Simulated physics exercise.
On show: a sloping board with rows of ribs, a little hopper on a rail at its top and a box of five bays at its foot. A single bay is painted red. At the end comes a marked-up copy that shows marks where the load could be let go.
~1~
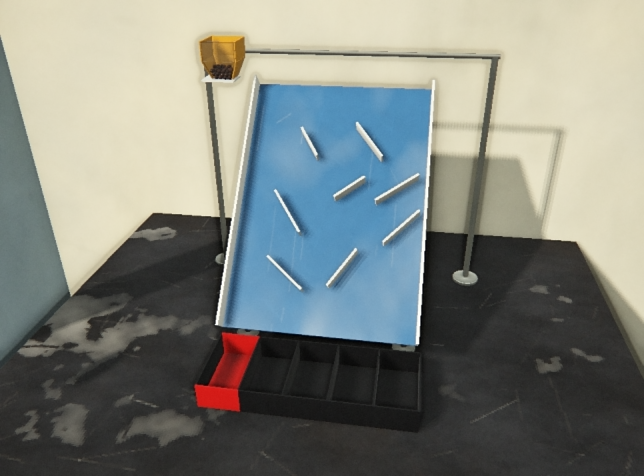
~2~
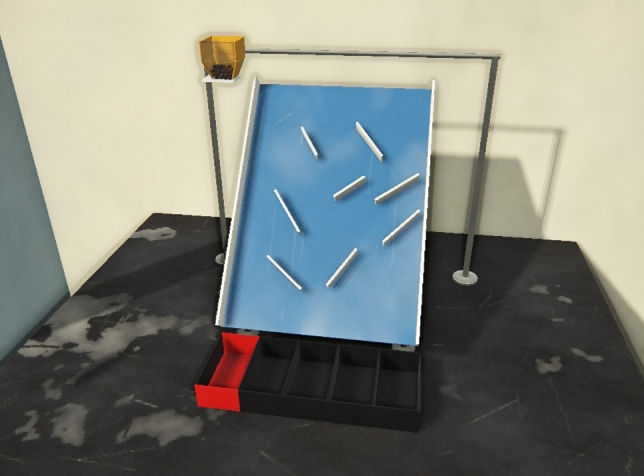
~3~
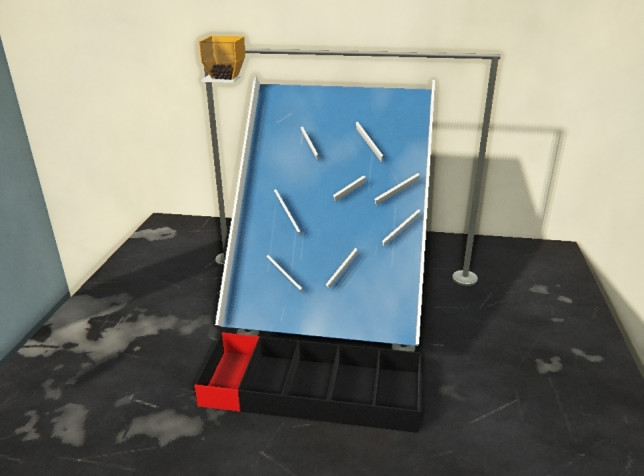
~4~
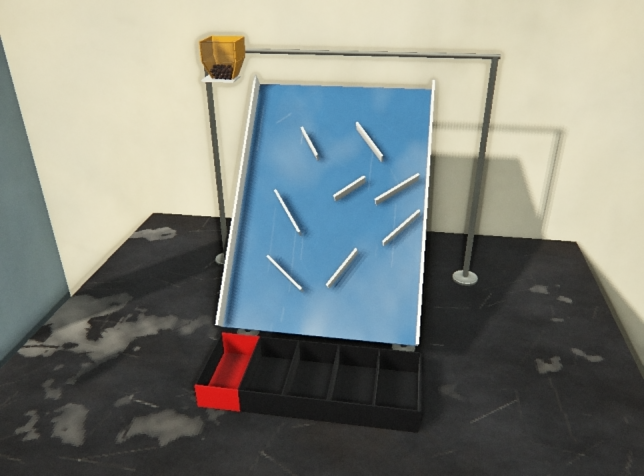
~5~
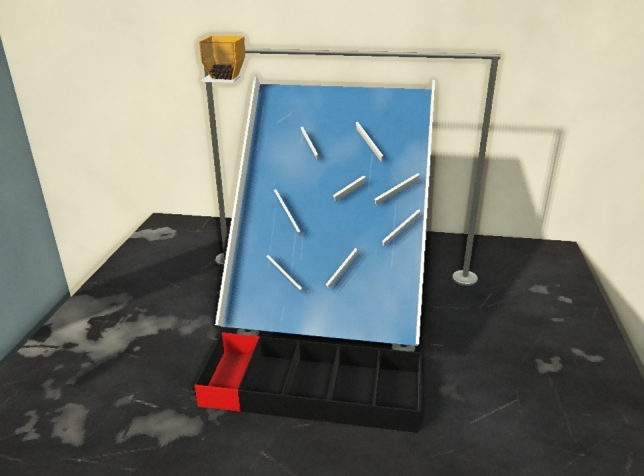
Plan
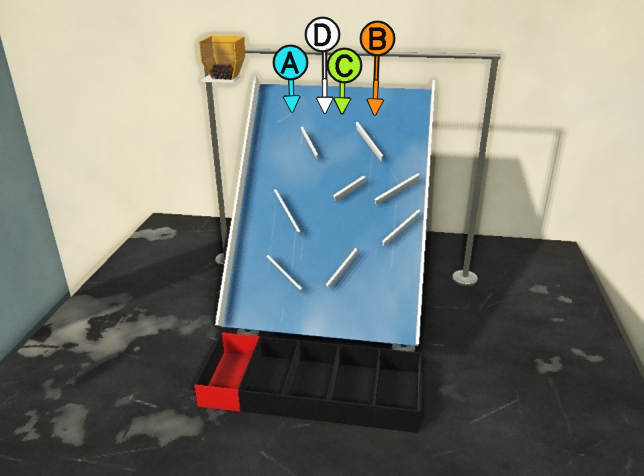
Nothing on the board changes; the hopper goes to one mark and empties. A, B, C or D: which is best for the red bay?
Take A.
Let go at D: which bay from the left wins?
The third.
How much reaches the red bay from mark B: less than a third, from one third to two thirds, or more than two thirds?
Less than a third.
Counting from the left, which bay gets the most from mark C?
The third.
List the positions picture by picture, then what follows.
The first frame shows hopper at (225, 70), chocolate balls, door shut.
The second frame shows ribs (302, 127) to (317, 155), (357, 122) to (382, 156), (334, 196) to (365, 176).
The third frame shows ribs (375, 200) to (419, 174), (275, 190) to (299, 232), (383, 242) to (420, 210).
The fourth frame shows ribs (267, 256) to (301, 289), (327, 285) to (356, 249).
The fifth frame shows red bay at (217, 397), number 1 of 5 from the left.
On the marked copy, mark A meets the board at (291, 106); mark B meets the board at (374, 109); mark C meets the board at (342, 107); mark D meets the board at (324, 107).
For mark A, about a third in the red bay, about half in other bays, about a quarter outside the box.
For mark B, none in the red bay, most in other bays, a small part outside the box.
For mark C, none in the red bay, nearly all in other bays, a small part outside the box.
For mark D, a stray few in the red bay, most in other bays, about a quarter outside the box.
